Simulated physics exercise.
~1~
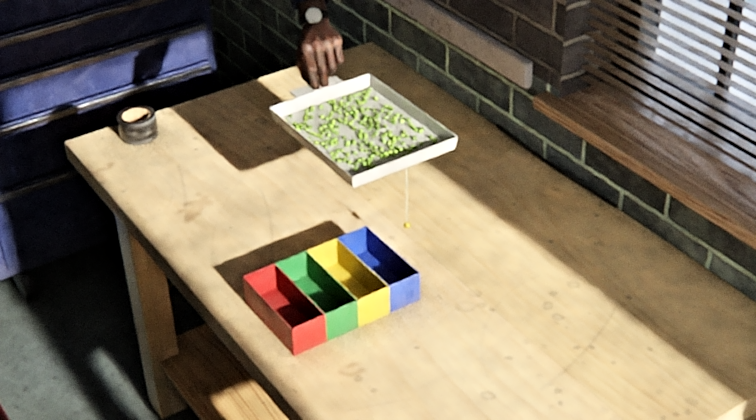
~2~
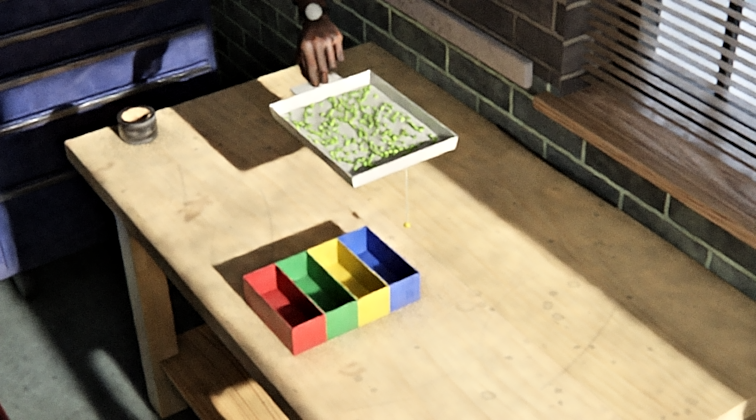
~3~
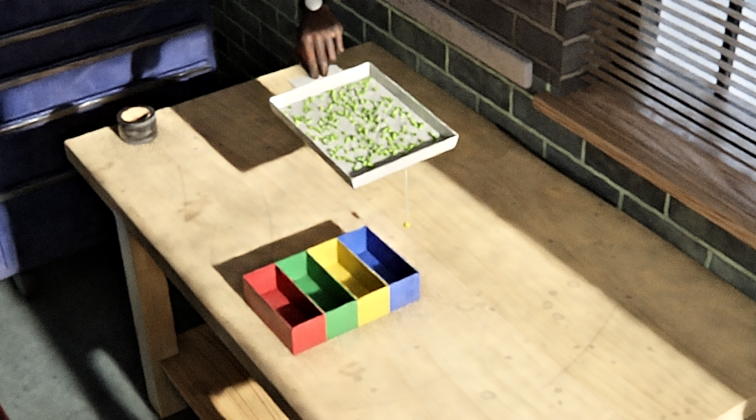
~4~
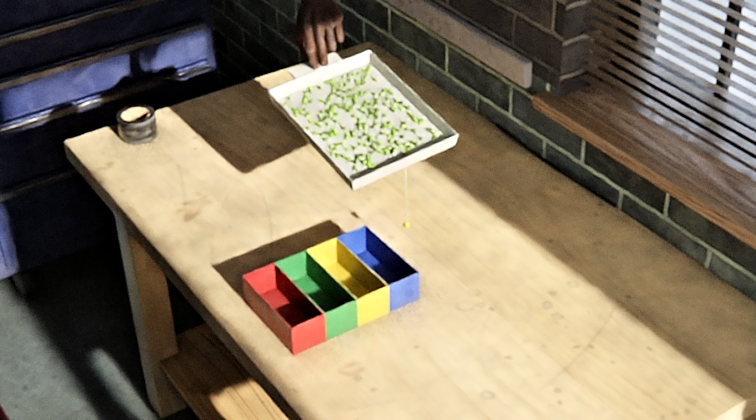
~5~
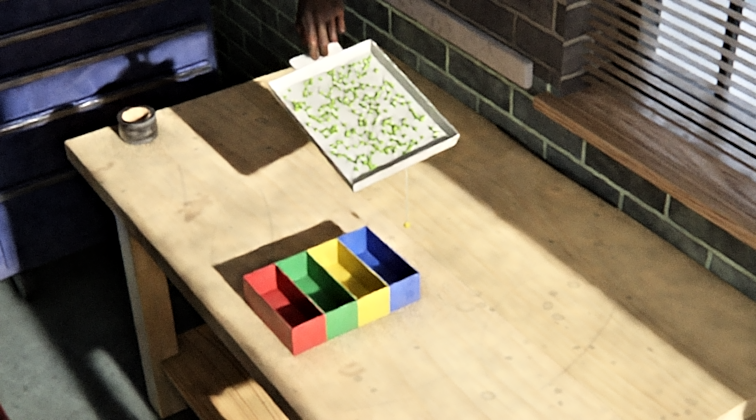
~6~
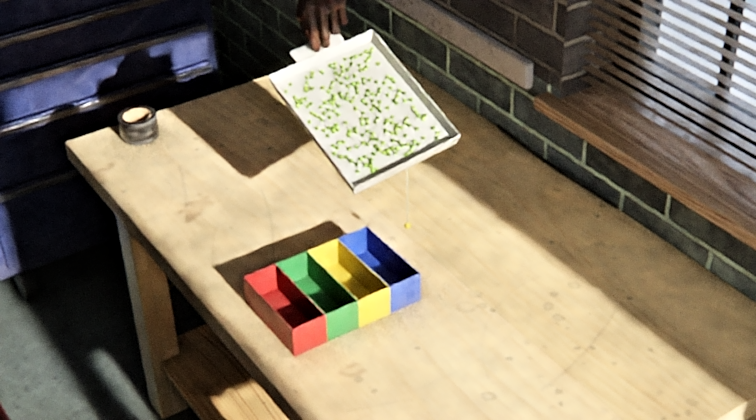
We see a hand raising the far end of a shallow white tray of small green peas above a wooden table, tilting it steadily more steeply, while a sorting box with red, green, yellow and blue cells stays still below.
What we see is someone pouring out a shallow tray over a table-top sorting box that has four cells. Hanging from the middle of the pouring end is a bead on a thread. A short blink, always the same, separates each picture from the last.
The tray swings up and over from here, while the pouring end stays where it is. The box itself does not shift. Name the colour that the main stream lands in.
Blue.
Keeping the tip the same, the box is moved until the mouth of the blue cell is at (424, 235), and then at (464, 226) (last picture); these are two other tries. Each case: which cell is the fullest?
The green one, and then the red cell.
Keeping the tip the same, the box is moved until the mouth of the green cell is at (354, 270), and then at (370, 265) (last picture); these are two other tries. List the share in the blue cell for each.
Close to 10 in a hundred, then close to 0 in a hundred.
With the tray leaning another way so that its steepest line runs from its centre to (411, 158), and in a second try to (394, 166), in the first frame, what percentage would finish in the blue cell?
First case about 0 percent; second case about 40 percent.
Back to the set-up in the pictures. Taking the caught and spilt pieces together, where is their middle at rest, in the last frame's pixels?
Once it all stops, the middle lies near (382, 284).
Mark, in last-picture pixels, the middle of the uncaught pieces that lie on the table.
It's centred close to pixel (434, 288).
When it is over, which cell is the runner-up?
Second place goes to the yellow one.
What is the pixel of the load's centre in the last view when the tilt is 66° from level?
Somewhere about pixel (374, 180).
Shortly afterwards, tray tipped steeply; all but a few on the tray; a little falling or outside the box.
Next, tray tipped past a quarter turn; near two thirds on the tray; near a quarter in the blue cell; a little in the yellow cell; a little falling or outside the box.
Some moments later, tray tipped past a quarter turn; near two thirds in the blue cell; near a quarter in the yellow cell; a little falling or outside the box.
In the end, tray tipped past a quarter turn; near two thirds in the blue cell; near a quarter in the yellow cell; none at all in the red cell; none at all in the green cell; a little outside the box.
